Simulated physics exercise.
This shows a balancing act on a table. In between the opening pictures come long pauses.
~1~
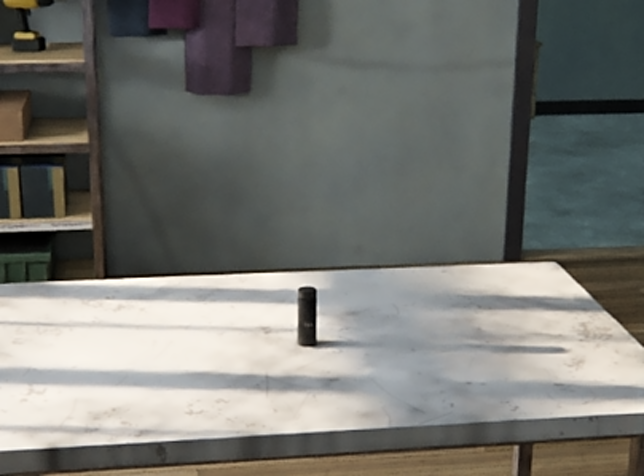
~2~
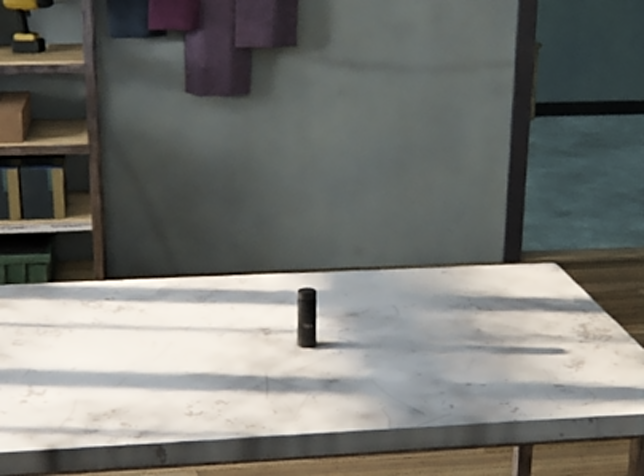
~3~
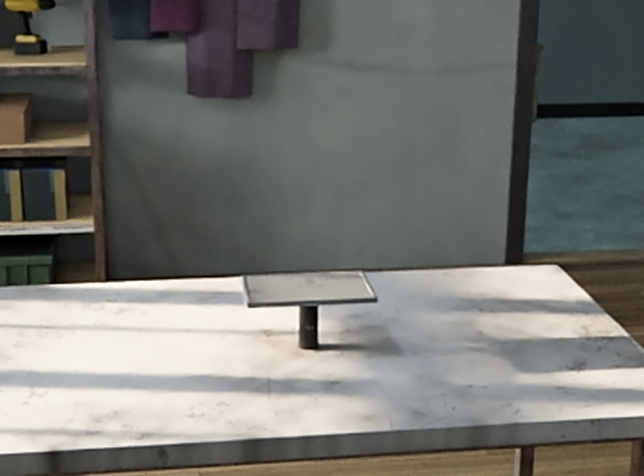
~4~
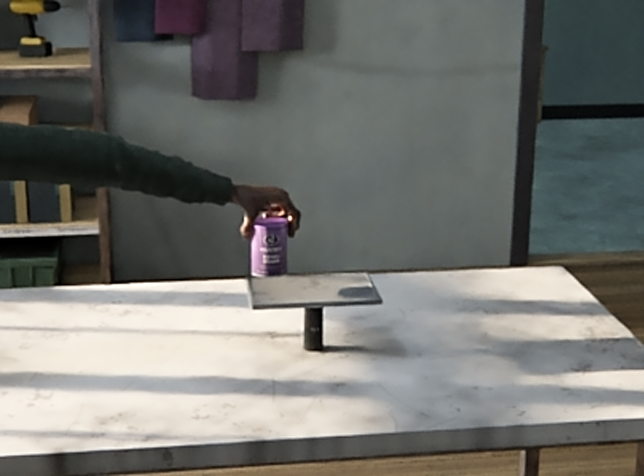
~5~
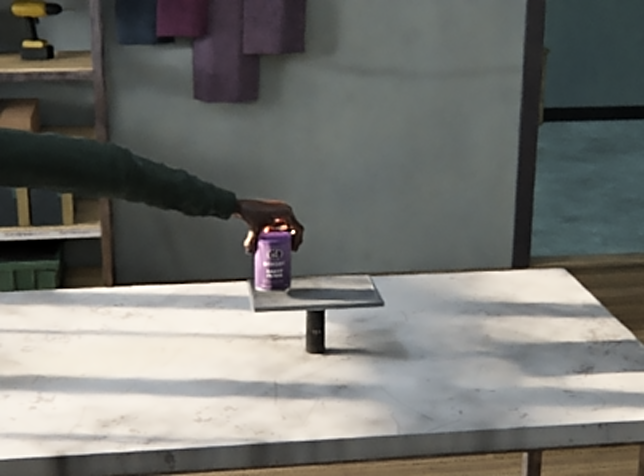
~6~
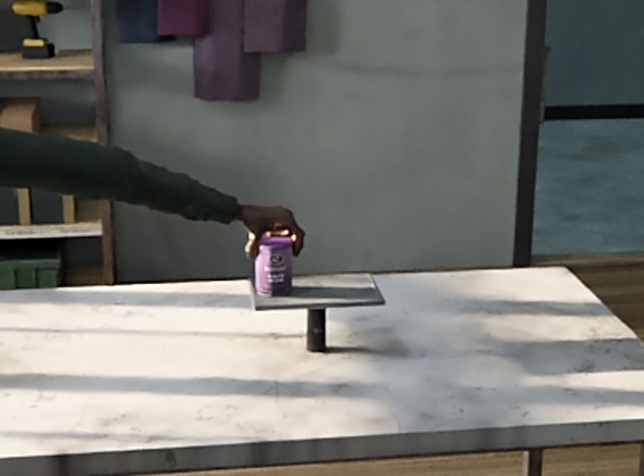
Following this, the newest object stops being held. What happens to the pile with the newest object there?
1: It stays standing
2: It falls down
Option 2: It falls down.
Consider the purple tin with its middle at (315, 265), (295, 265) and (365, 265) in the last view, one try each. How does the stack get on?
Try one - upright; try two - toppled; try three - toppled.
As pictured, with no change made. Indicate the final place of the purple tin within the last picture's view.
The object finishes somewhere near (213, 338).
Then, 0.30 s past the last view, purple tin now fallen; grey lid rocked 62° from its first pose.
Then, 0.40 s past the last view, grey lid on its side.
Then, 0.70 s past the last view, purple tin resting near (213, 338).
Then, 1.10 s past the last view, grey lid now fallen.
Finally, fallen, grey lid and purple tin; black shaker still in place. Final places as the last picture's camera would see them, purple tin near (213, 338). The stack gives way.
